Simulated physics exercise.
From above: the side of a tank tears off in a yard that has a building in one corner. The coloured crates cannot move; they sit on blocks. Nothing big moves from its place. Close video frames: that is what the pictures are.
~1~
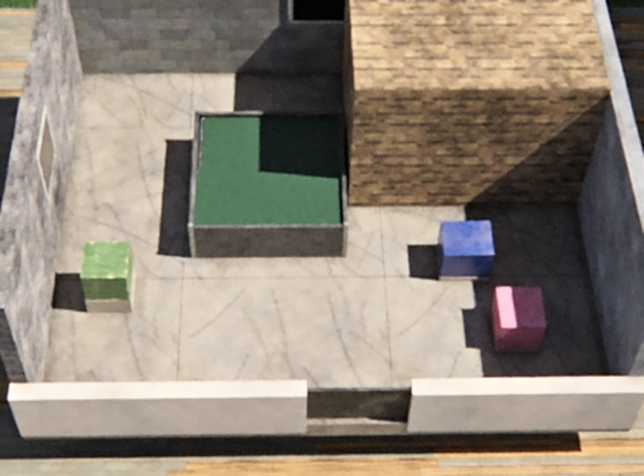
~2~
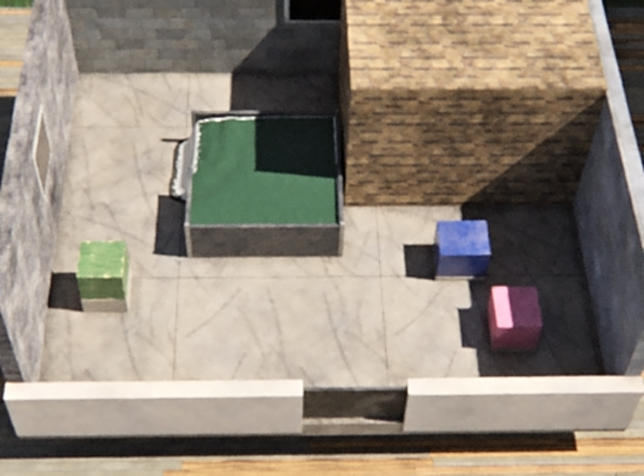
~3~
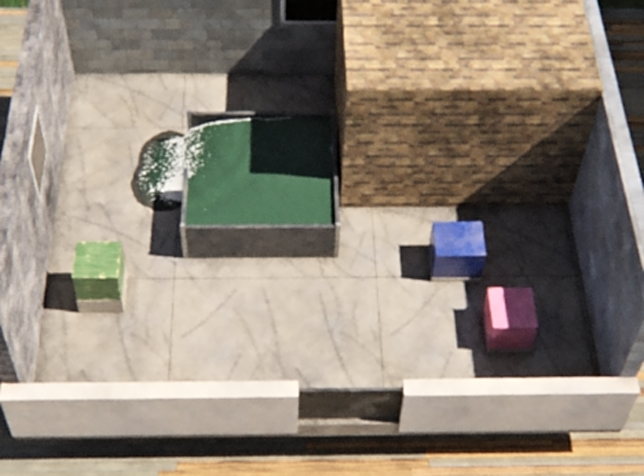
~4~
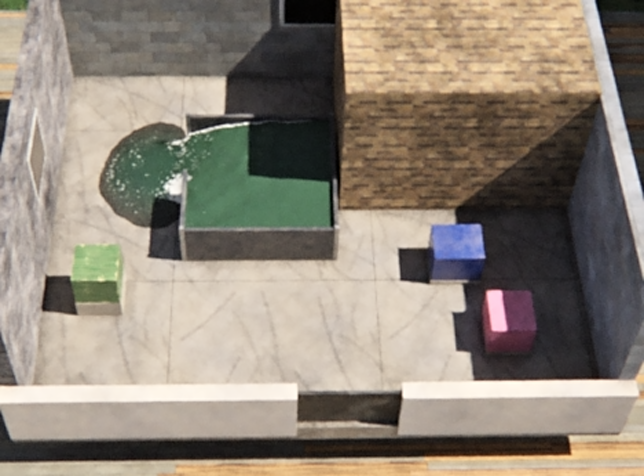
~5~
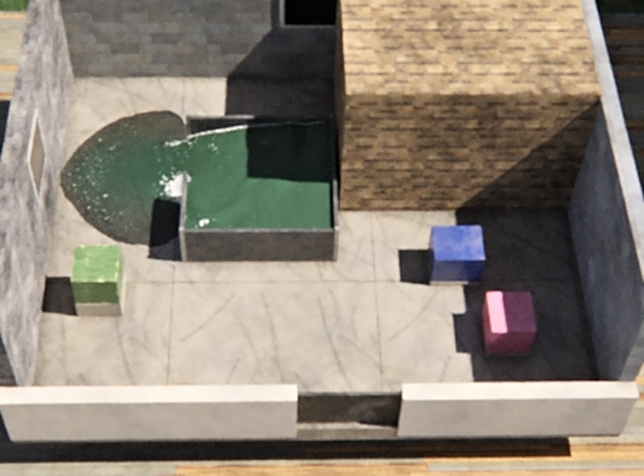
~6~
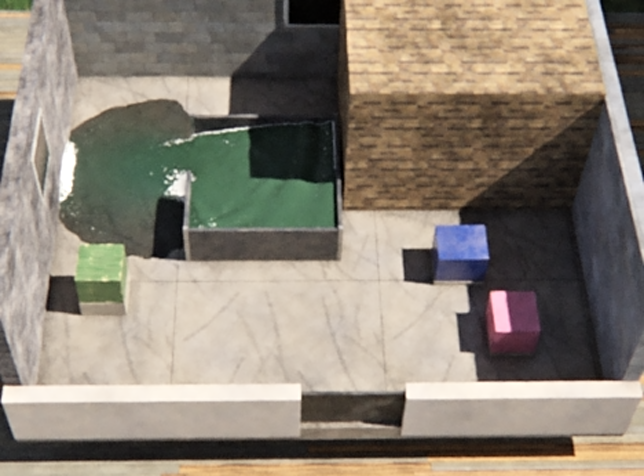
Green water bursts from the left side of a grey-walled tank in a paved, walled yard, seen from high above with a brick building in the back right corner. A green block sits at left, with blue and pink ones at right. The water spreads leftward in a widening, foam-flecked pool and reaches the left wall, while the view shifts very slightly.
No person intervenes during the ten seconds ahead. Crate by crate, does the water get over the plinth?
As I see it, the pink crate is affected by the water, the blue crate is unaffected by the water, the green crate is unaffected by the water.
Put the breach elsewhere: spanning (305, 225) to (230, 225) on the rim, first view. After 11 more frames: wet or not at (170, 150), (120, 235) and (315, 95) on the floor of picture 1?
Spot one: Spared by the leak. Spot two: Spared by the leak. Spot three: Spared by the leak.
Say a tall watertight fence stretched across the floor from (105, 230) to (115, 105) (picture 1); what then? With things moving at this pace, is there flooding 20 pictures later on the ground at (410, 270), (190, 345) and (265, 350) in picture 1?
One by one: Spared, soaked, soaked.
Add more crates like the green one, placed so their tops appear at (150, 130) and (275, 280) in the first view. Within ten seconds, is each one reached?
Crate by crate: Gets flooded; is not reached.
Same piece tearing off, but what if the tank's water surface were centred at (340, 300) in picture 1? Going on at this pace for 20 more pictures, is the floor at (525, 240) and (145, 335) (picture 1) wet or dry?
In order: Bone-dry and inundated.
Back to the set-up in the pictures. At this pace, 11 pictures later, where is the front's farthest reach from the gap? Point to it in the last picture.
I'd say around (34, 415).
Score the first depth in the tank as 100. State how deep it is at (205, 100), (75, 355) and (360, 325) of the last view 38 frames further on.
Taking the places in turn, I get roughly 12, 8 and 8 percent.
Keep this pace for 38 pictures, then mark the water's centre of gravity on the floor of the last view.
The centre of mass sits at about (212, 202).
A moment on, water covers 20 % of the floor; the pink crate not reached, the blue crate not reached, the green crate water round its plinth.
Next, water covers 25 % of the floor; the pink crate not reached, the blue crate not reached, the green crate water round its plinth.
Then, water covers 45 % of the floor; the pink crate not reached, the blue crate not reached, the green crate water round its plinth.
Later, water covers 75 % of the floor; the pink crate water round its plinth, the blue crate not reached, the green crate water round its plinth.
In the end, water covers 95 % of the floor; the pink crate was topped, the blue crate stayed above the water, the green crate stayed above the water.
